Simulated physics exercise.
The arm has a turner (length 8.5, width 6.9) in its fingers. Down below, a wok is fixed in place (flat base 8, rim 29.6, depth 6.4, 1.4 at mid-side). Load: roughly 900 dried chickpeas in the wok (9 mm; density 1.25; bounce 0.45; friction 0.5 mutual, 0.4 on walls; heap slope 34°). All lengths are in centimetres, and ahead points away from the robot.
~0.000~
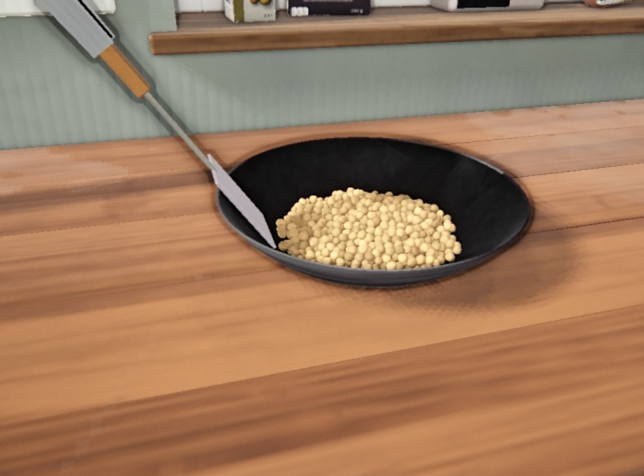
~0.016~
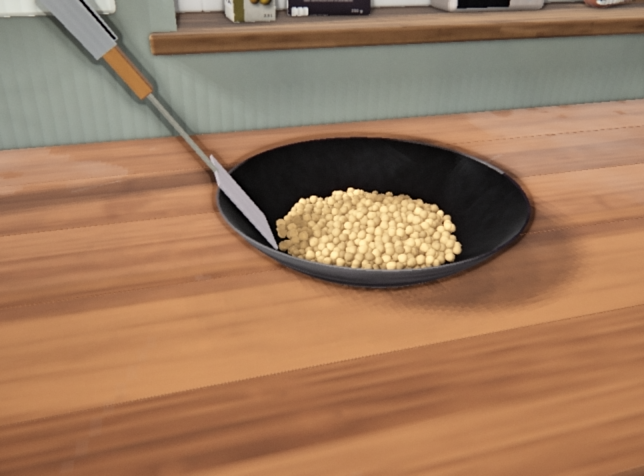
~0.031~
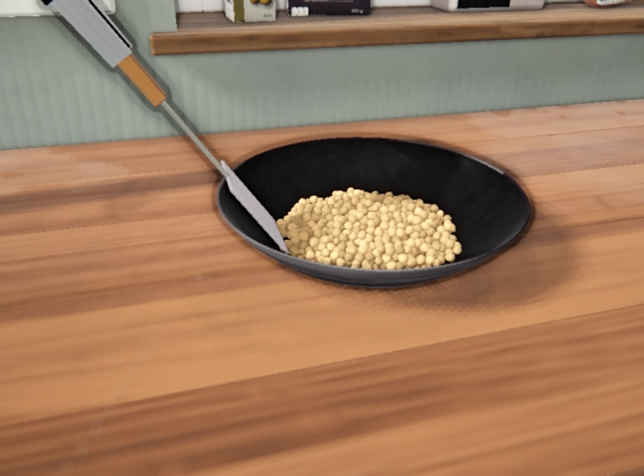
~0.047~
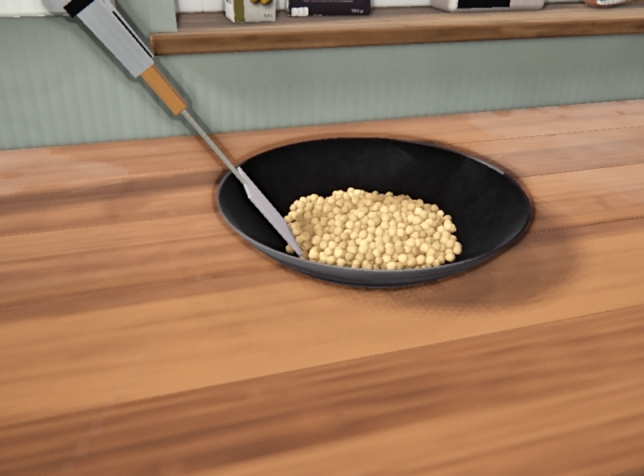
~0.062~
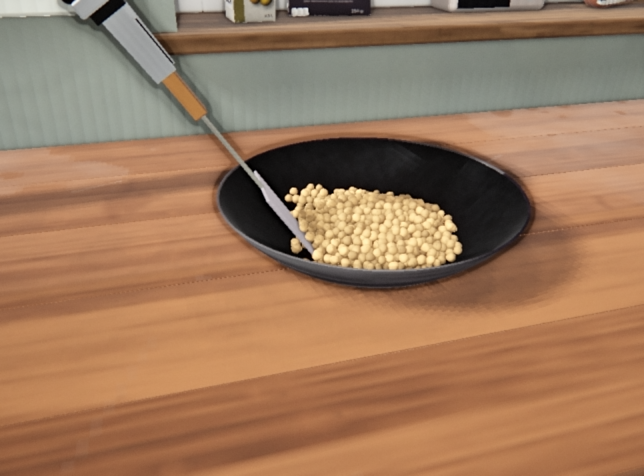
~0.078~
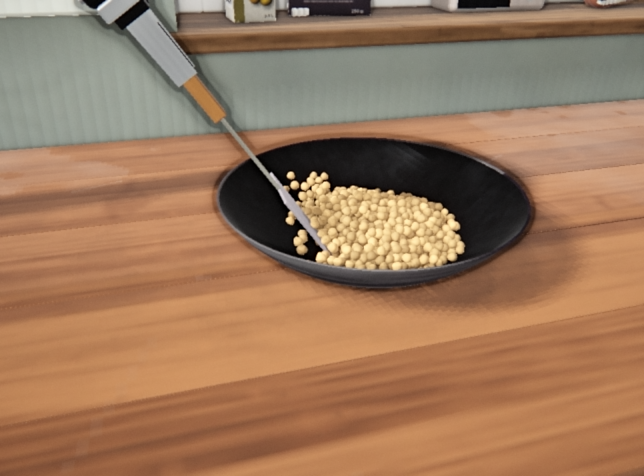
A turner held by a robot arm rests at the left edge of a heap of dried chickpeas in a black wok on a wooden counter, barely moving at first. It then slides right into the heap, pushing the near-left chickpeas inward, while a few separate and scatter around its blade.
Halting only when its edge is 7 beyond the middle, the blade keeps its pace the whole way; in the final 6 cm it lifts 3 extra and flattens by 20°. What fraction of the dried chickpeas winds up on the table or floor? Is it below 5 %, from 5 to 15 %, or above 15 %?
From 5 to 15 %.
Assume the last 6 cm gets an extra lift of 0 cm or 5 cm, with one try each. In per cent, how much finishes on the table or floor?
It comes to around 0 per cent on the first try and around 15 per cent on the second.
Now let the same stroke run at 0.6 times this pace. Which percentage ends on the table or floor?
Estimate: Close to 0 %.
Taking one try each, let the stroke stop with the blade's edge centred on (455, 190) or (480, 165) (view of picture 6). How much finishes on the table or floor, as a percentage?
Respectively some 20 and 30 percent end on the table or floor.
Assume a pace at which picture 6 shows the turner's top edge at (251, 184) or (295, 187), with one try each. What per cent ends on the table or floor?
Around 0 per cent, then around 15 per cent.
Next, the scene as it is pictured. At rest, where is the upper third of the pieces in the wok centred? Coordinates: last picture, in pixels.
Somewhere around (450, 202) in the last picture.
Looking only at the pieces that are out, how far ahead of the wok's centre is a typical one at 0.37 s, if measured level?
I'd say some 20 centimetres.
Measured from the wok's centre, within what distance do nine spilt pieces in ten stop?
Roughly 50 cm.
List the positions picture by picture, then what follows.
In the first frame, turner top edge at (212, 168), sloping 56°; upper third of the load around (371, 222), from x 280 to 455, top at y 190; 900 in the wok.
In the second frame, turner top edge at (215, 169), sloping 56°; upper third of the load around (371, 222), from x 280 to 455, top at y 190.
In the third frame, turner top edge at (226, 175), sloping 56°; upper third of the load around (371, 222), from x 280 to 455, top at y 190.
In the fourth frame, turner top edge at (244, 181), sloping 56°; upper third of the load around (370, 222), from x 290 to 455, top at y 190.
In the fifth frame, turner top edge at (261, 185), sloping 56°; upper third of the load around (364, 218), from x 290 to 460, top at y 185.
In the sixth frame, turner top edge at (278, 187), sloping 56°; upper third of the load around (367, 216), from x 285 to 460, top at y 175; 900 in the wok.
After 0.12 s, sloping 56°, highest piece 7 above the table; 900 in the wok.
After 0.15 s, sloping 49°, highest piece 8 above the table; 899 in the wok, 1 on the blade or in flight.
After 0.37 s, sloping 36°, highest piece 8 above the table; 823 in the wok, 44 on the table or floor, 33 on the blade or in flight.
After 1.42 s, sloping 36°, highest piece 6 above the table; 821 in the wok, 79 on the table or floor.
At rest, 821 in the wok, 79 on the table or floor. That is 9 % on the table or floor.
